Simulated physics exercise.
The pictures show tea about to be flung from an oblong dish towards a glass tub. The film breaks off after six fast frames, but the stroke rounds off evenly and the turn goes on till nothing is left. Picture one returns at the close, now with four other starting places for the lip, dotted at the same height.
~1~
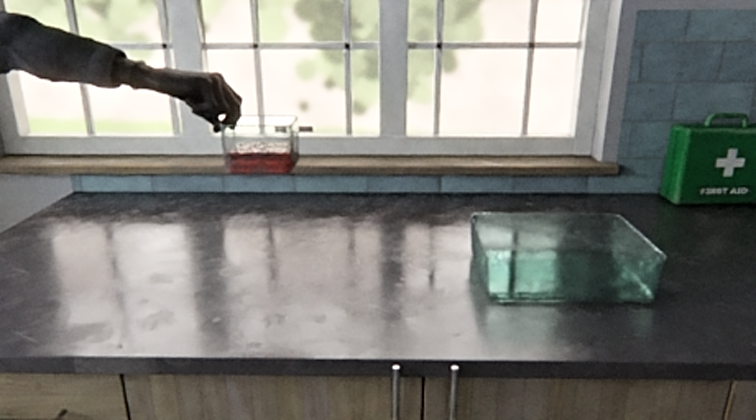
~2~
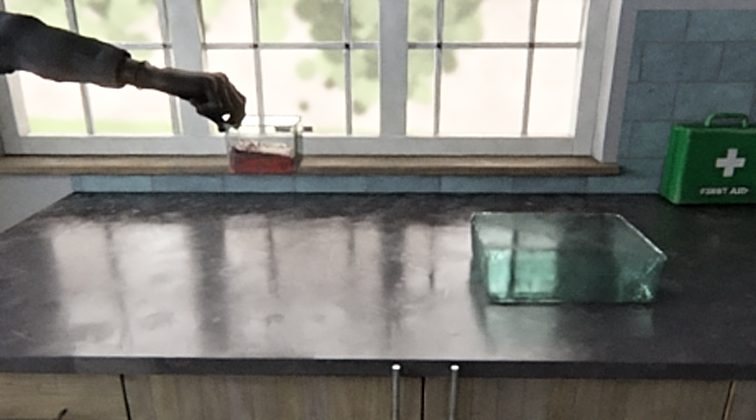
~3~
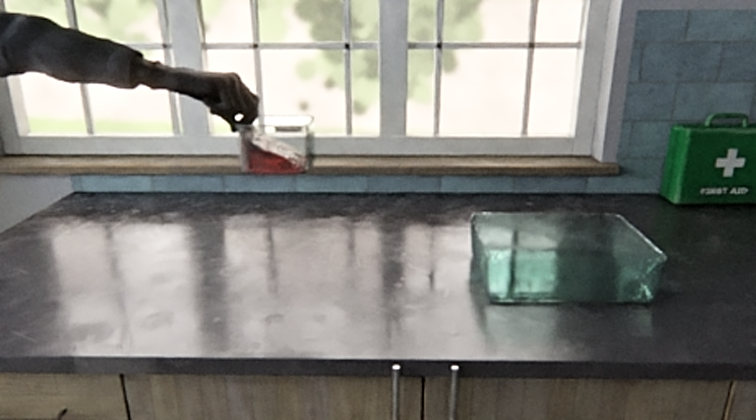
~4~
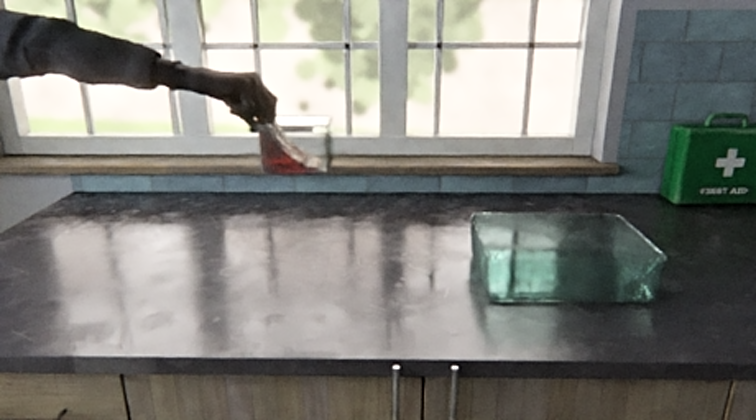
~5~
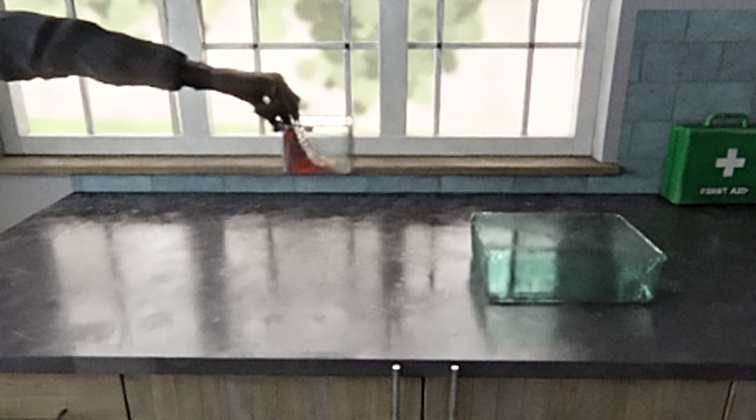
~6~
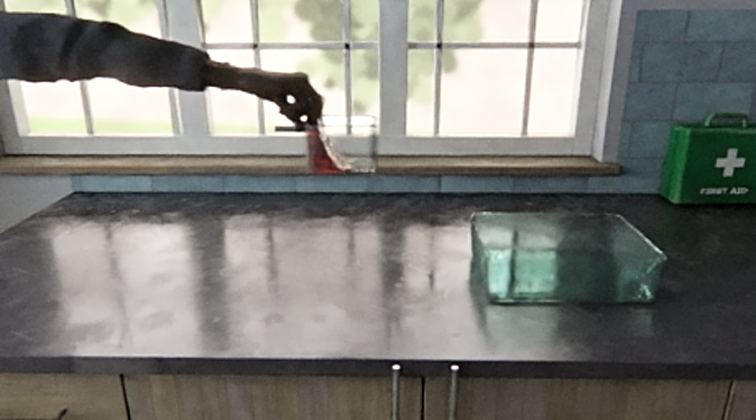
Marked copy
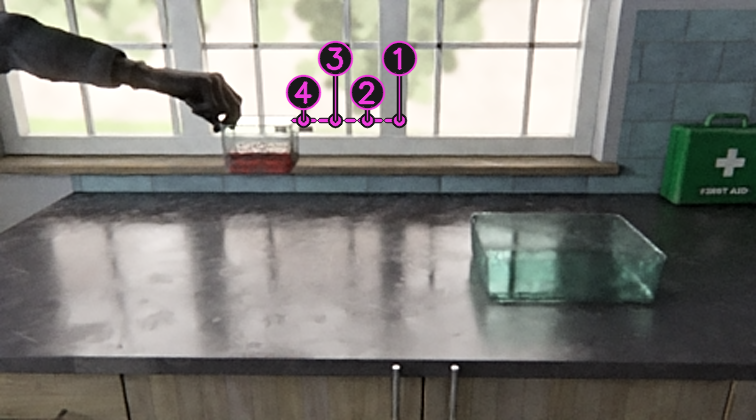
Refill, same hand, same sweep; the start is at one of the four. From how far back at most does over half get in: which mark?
3 will do.
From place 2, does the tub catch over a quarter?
Yes, clearly.
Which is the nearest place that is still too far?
The answer is 4.
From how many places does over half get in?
Three of the four.
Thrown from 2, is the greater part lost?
No.
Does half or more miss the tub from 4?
Yes, that goes wrong.
On the marked copy, 1 at (399, 120); 2 at (367, 120); 3 at (335, 120); 4 at (303, 120).
If 1 is chosen, about 71 % lands in the tub, 3 % falls short and 26 % goes beside or beyond.
If 2 is chosen, about 72 % lands in the tub, 10 % falls short and 18 % goes beside or beyond.
If 3 is chosen, about 70 % lands in the tub, 19 % falls short and 11 % goes beside or beyond.
If 4 is chosen, about 15 % lands in the tub, 78 % falls short and 7 % goes beside or beyond.
